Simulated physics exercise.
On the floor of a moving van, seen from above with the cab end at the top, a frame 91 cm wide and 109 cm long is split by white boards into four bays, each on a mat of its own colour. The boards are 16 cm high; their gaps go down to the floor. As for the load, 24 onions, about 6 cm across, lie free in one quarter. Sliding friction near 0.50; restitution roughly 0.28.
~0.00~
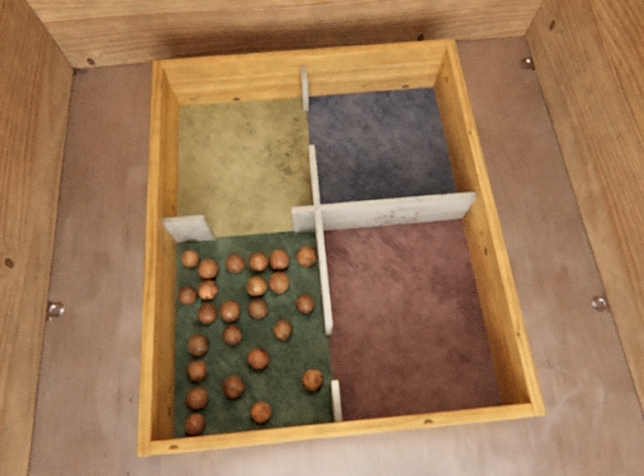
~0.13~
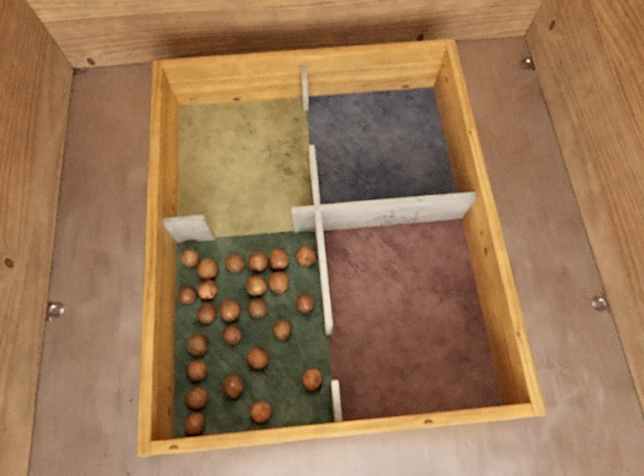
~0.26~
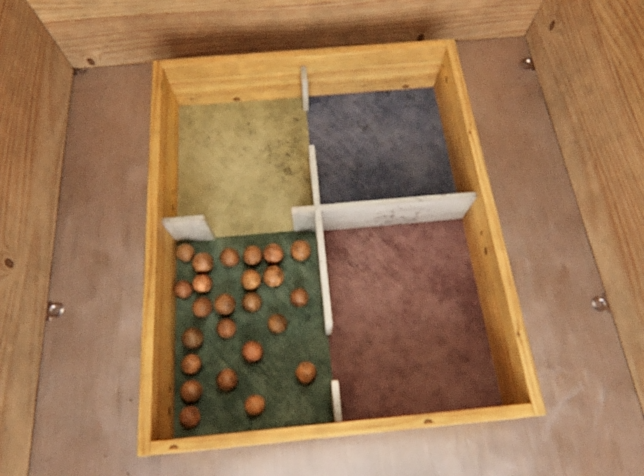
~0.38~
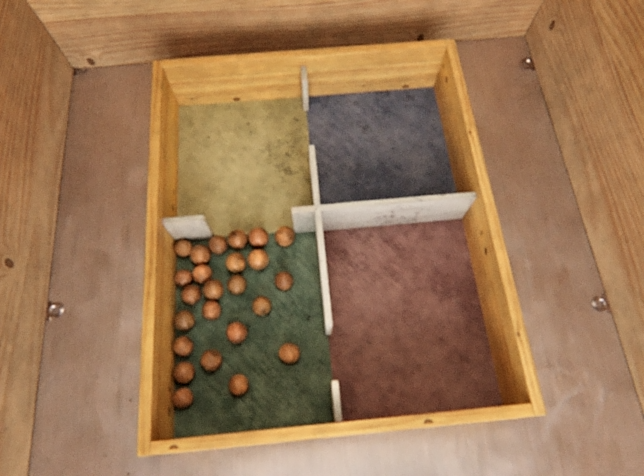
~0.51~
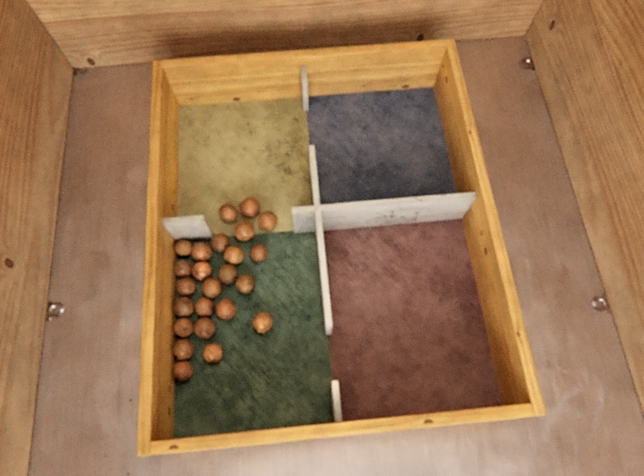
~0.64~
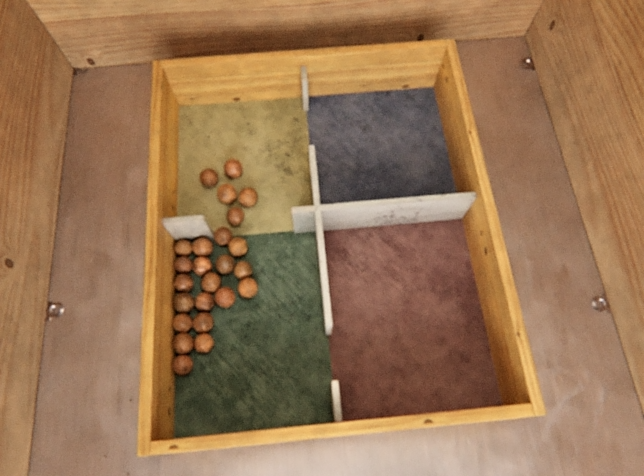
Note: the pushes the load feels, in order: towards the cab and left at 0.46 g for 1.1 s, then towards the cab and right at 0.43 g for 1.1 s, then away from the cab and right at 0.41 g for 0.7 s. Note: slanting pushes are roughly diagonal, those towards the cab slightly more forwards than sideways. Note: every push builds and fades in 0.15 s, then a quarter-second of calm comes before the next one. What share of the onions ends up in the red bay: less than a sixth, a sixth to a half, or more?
Under a sixth.
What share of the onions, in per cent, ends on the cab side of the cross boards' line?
It comes to around 70 percent.
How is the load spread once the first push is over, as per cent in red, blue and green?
Per cent by bay - red: 0, blue: 0, green: 60.
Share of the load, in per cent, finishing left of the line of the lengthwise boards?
Some 50 %.
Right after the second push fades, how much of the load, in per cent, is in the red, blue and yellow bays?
By then: Red 0, blue 20, yellow 50 per cent.
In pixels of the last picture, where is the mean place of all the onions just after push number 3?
Near (361, 212).
After push 1 (1.34 s), 14 in the green bay and 10 in the yellow bay.
After push 2 (2.69 s), 6 in the blue bay, 5 in the green bay and 13 in the yellow bay.
After push 3 (3.64 s), 13 in the blue bay, 6 in the green bay and 5 in the yellow bay.
Final count (at 4.99 s), 13 in the blue bay, 7 in the green bay and 4 in the yellow bay. Asked share, 0 of 24, 0 per cent.
